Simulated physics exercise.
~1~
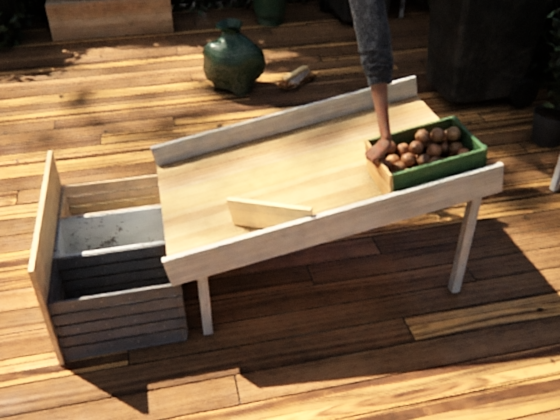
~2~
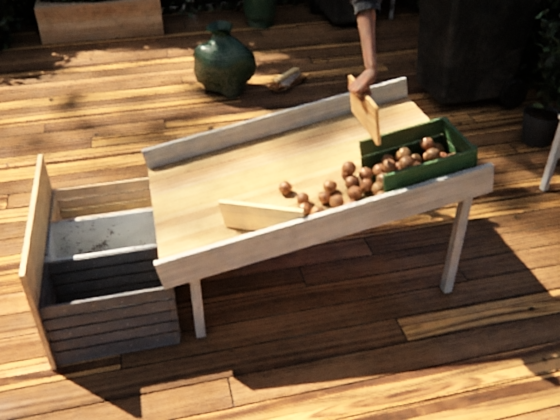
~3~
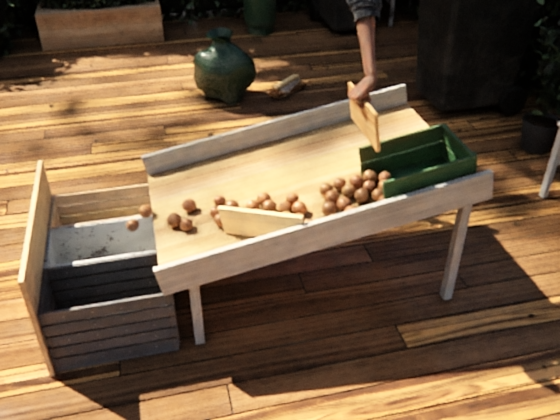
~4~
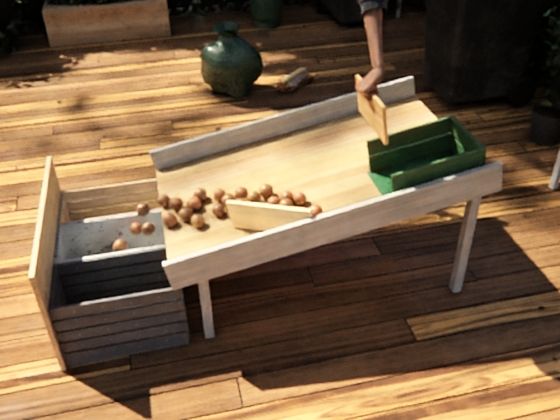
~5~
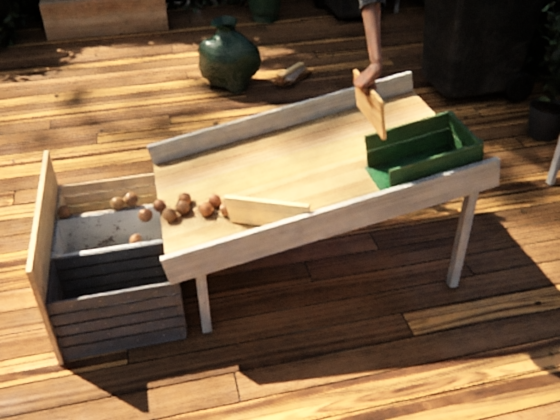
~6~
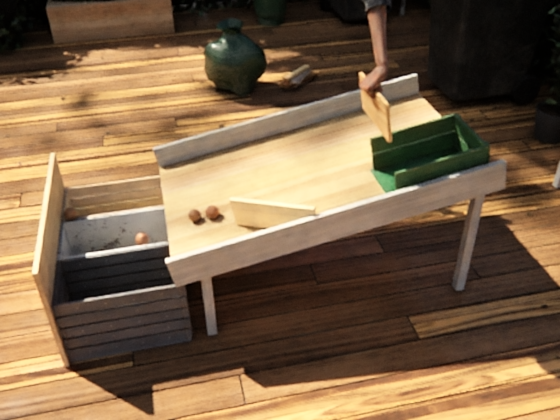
In this clip, a hand lifts a wooden gate from a green pen at the top of a sloping table, and round brown onions roll down past an angled board, most dropping into the white tub at left while a few remain on the slope.
